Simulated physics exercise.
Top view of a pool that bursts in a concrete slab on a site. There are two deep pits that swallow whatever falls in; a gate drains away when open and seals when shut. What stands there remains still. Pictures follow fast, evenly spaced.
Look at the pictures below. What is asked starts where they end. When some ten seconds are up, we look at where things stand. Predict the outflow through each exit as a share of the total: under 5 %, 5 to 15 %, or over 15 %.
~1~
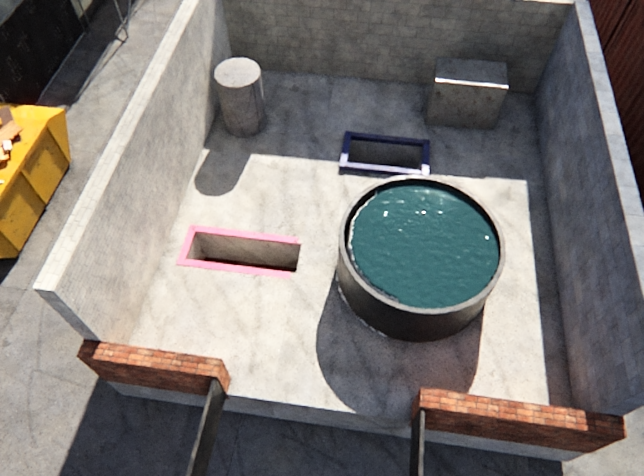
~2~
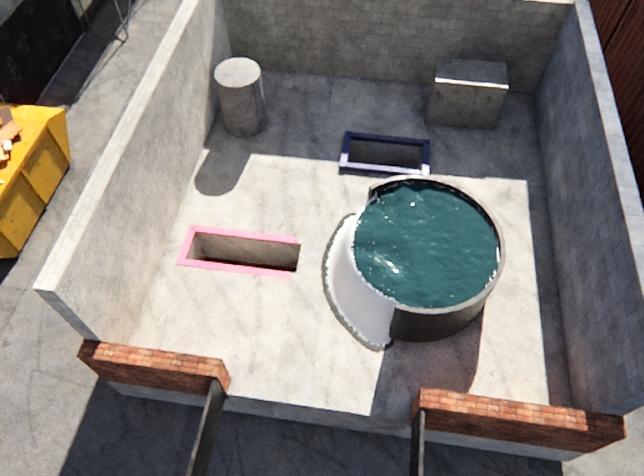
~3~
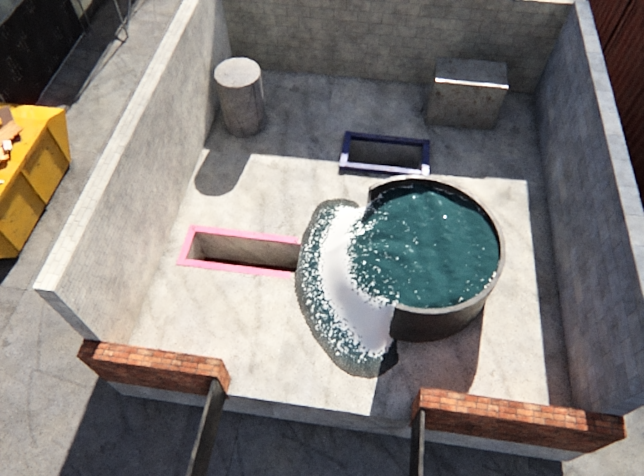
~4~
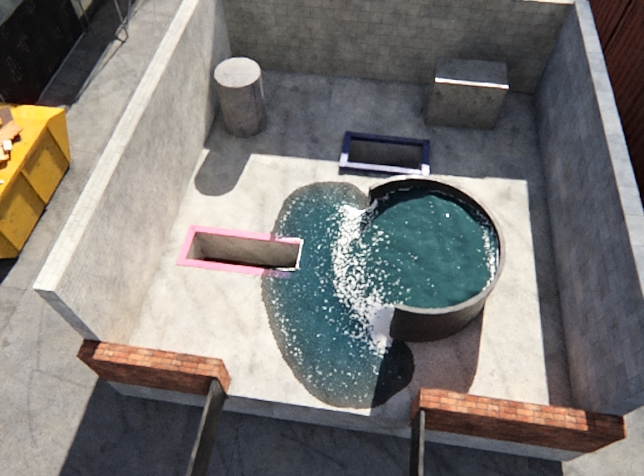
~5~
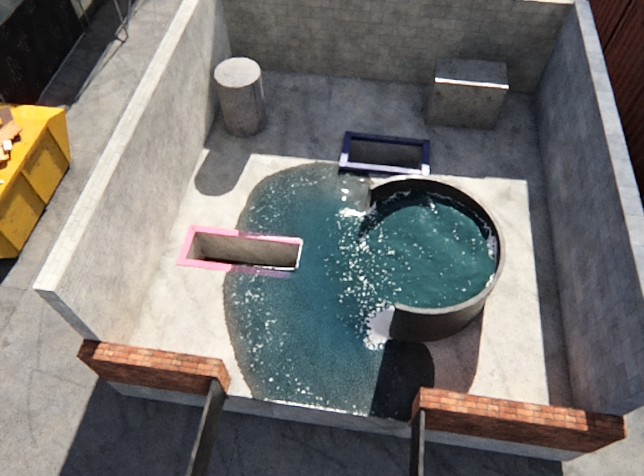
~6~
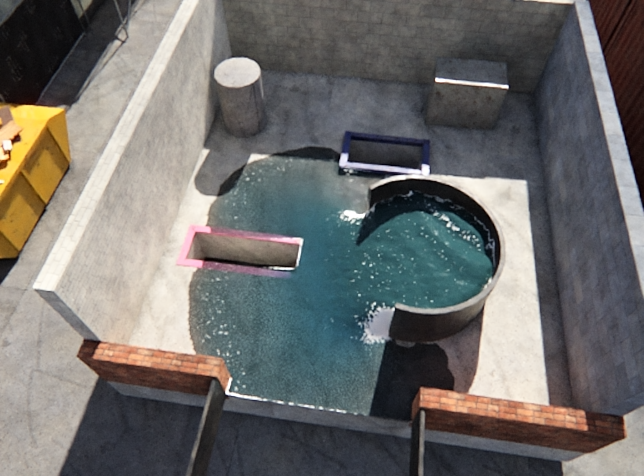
Prediction: The gate passes over 15 %; the pink pit passes over 15 %; the blue pit passes under 5 %.
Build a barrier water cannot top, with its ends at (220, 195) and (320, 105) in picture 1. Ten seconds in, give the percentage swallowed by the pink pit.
Share for pink - 55 in a hundred.
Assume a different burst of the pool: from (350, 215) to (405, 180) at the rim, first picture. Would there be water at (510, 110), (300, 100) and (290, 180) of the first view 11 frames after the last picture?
Unsoaked, then soaked, then soaked.
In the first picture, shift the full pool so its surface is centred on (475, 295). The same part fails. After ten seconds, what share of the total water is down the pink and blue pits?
Estimated shares - pink: Some 35 in a hundred; blue: Some 0 in a hundred.
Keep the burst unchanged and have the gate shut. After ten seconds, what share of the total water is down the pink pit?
Pink 60 %.
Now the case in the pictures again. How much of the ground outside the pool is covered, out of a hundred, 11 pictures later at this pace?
About 45 %.
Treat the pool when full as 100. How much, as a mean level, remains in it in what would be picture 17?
Some 24 per cent.
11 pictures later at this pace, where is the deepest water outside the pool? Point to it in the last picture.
Somewhere around pixel (123, 361).
A moment on, water covers 45 % of the floor; the gate 8 %, the pink pit 10 %, the blue pit 0 %.
Next, water covers 45 % of the floor; the gate 12 %, the pink pit 18 %, the blue pit 0 %.
Then, water covers 45 % of the floor; the gate 16 %, the pink pit 30 %, the blue pit 0 %.
Later, water covers 65 % of the floor; the gate 19 %, the pink pit 41 %, the blue pit 0 %.
In the end, water covers 80 % of the floor; the gate 22 %, the pink pit 47 %, the blue pit 0 %.
